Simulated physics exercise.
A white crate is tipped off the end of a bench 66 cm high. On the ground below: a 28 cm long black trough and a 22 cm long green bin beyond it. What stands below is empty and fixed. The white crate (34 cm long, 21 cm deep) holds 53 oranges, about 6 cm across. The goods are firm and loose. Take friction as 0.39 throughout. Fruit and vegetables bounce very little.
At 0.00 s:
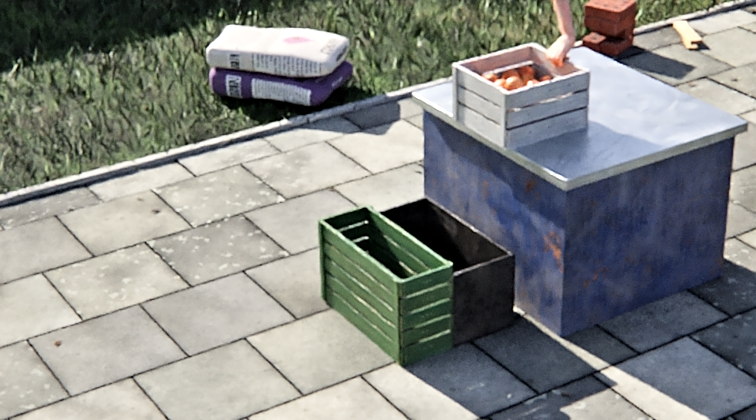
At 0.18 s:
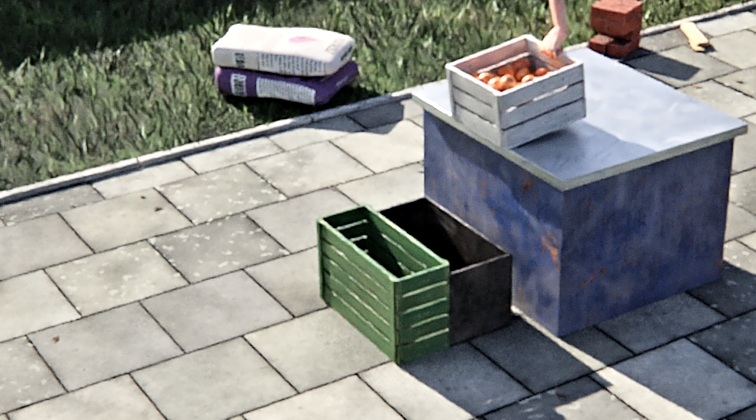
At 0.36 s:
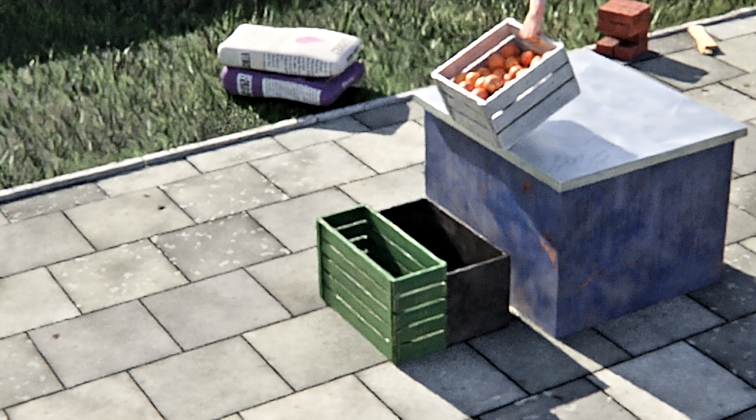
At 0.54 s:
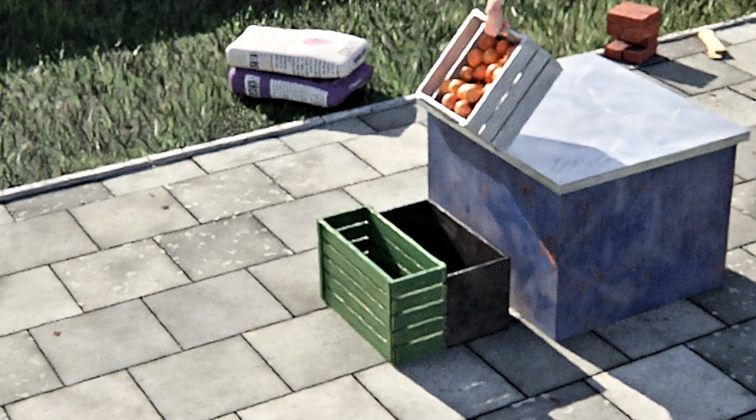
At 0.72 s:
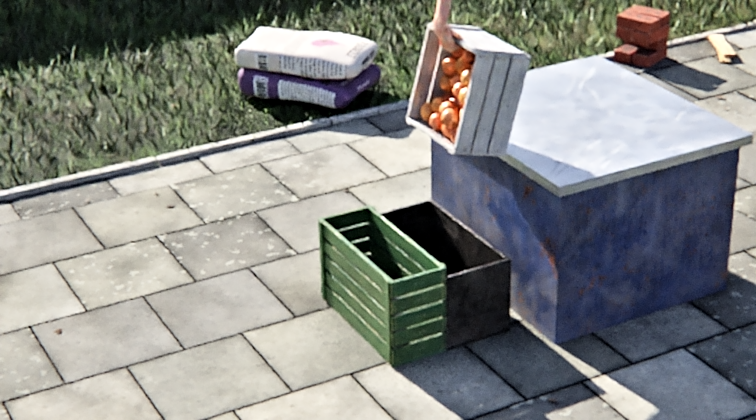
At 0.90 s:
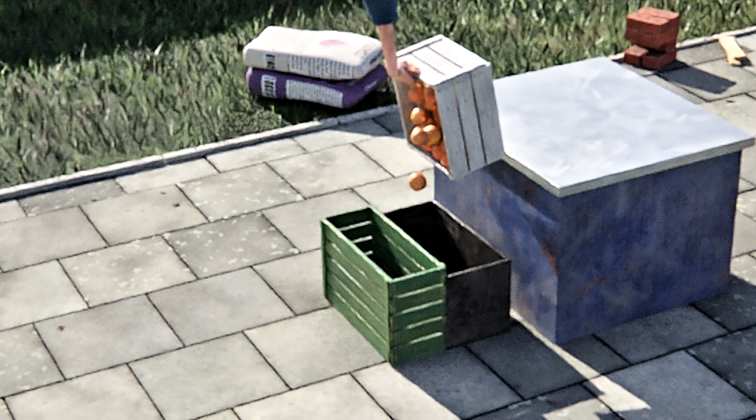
A white slatted crate of oranges, held by a hand, lifts and tilts steadily leftward off a blue stand until it is on its side, and an orange drops out above a dark trough beside a green bin.
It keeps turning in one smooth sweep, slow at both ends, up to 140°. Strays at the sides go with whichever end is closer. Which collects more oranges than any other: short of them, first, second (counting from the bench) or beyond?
The largest share ends in the farther one: The green bin.
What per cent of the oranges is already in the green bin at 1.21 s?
About 30 per cent.
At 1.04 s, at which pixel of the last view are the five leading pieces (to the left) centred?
At about (390, 217).
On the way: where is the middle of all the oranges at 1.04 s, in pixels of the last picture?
At about (431, 150).
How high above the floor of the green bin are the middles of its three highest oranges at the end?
Roughly 11 cm.
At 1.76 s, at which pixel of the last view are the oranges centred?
Around (399, 311).
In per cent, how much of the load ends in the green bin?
Some 60 per cent of them.
After 1.04 s, tilt 119°; 39 still in the white crate, 1 in the green bin and 13 in the air.
After 1.21 s, tilt 134°; 10 still in the white crate, 3 in the black trough, 17 in the green bin, 1 on the ground beyond the green bin and 22 in the air.
After 1.45 s, tilt 140°; 18 in the black trough, 33 in the green bin, 1 on the ground beyond the green bin and 1 in the air.
Outcome (at 1.76 s), 19 in the black trough, 33 in the green bin and 1 on the ground beyond the green bin.
